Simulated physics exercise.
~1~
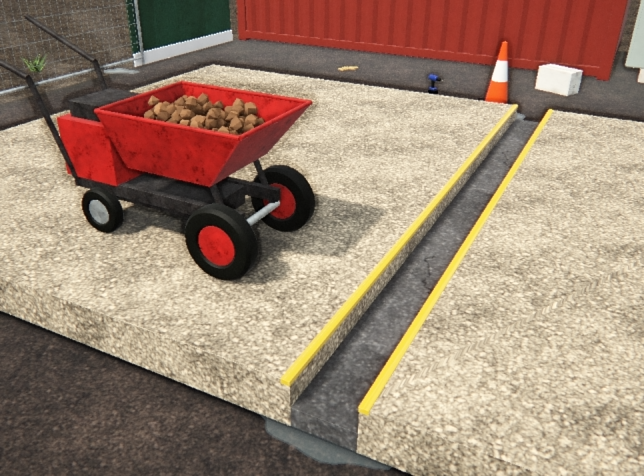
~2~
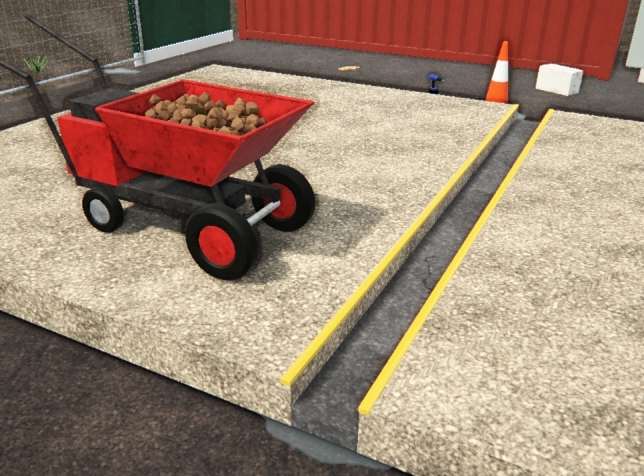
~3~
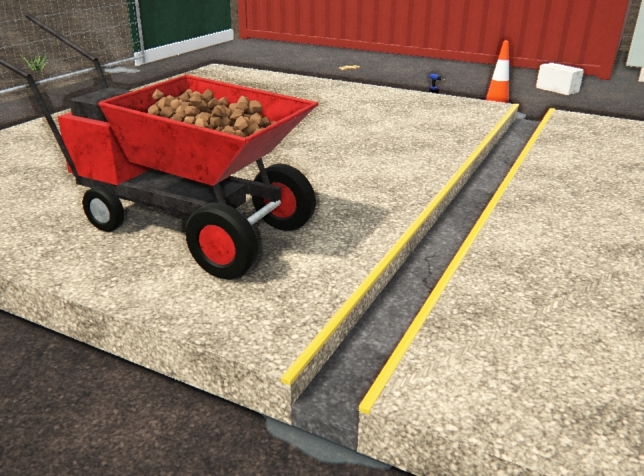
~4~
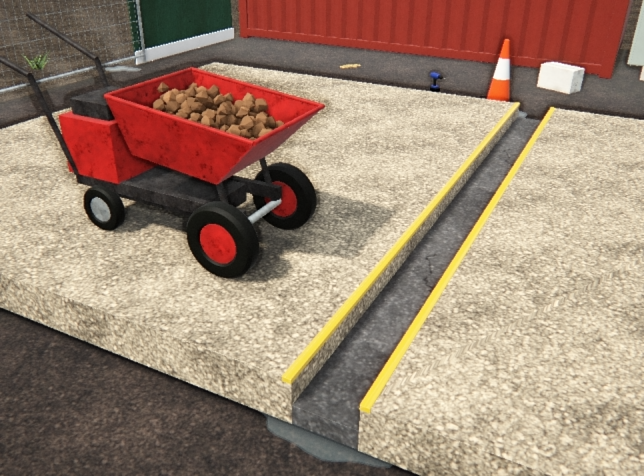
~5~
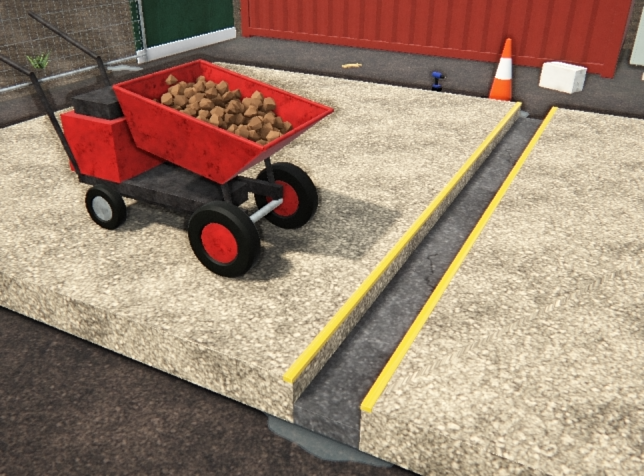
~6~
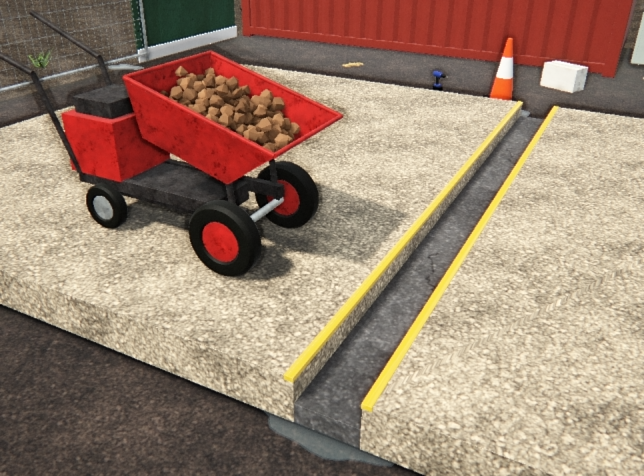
The clip shows a red motor barrow loaded with brown clods standing left of a narrow trench with yellow edges; its skip starts level, then gradually tilts toward the right while the wheels stay still.
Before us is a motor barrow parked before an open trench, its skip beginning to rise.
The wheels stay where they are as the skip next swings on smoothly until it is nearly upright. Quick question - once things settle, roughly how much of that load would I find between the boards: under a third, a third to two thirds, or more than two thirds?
The trench will take in more than two-thirds.
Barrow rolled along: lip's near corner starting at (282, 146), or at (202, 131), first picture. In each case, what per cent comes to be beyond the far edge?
That comes to some 50 in a hundred for the first try and some 0 in a hundred for the second.
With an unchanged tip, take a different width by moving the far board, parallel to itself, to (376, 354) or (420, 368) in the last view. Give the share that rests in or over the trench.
First some 60, then 90 per cent.
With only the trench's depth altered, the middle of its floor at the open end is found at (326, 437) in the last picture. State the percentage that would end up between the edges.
I'd say around 100 in a hundred.
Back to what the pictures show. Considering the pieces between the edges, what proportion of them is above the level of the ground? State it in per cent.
I'd put it near 30 in a hundred.
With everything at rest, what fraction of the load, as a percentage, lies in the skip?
Roughly 0 per cent of the load.
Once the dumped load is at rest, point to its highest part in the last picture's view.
Roughly (382, 257).
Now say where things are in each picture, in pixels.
The first frame shows lip of the skip (240, 138), level; top of the load (190, 121), clay clods; first edge of the trench (319, 340); far edge (392, 364), the trench over half as wide as the skip, and about half as deep as wide.
The second frame shows lip of the skip (242, 139), level; top of the load (192, 120).
The third frame shows lip of the skip (246, 141), tipped barely; top of the load (201, 106).
The fourth frame shows lip of the skip (254, 144), tipped a little; top of the load (196, 102).
The fifth frame shows lip of the skip (264, 149), tipped a little; top of the load (194, 102).
The sixth frame shows lip of the skip (274, 156), tipped clearly; top of the load (198, 88); first edge of the trench (322, 336); far edge (396, 360).
Just after the last frame, skip tipped steeply; every one in the skip.
A moment on, skip tipped right over; the larger part in the skip; just a few short of the trench; about a tenth in or heaped over the trench; just a few falling.
Further on, skip tipped right over; about a tenth in the skip; about a tenth short of the trench; the larger part in or heaped over the trench; about a tenth beyond it.
When it is over, skip tipped right over; just a few in the skip; about a tenth short of the trench; the larger part in or heaped over the trench; about a tenth beyond it.
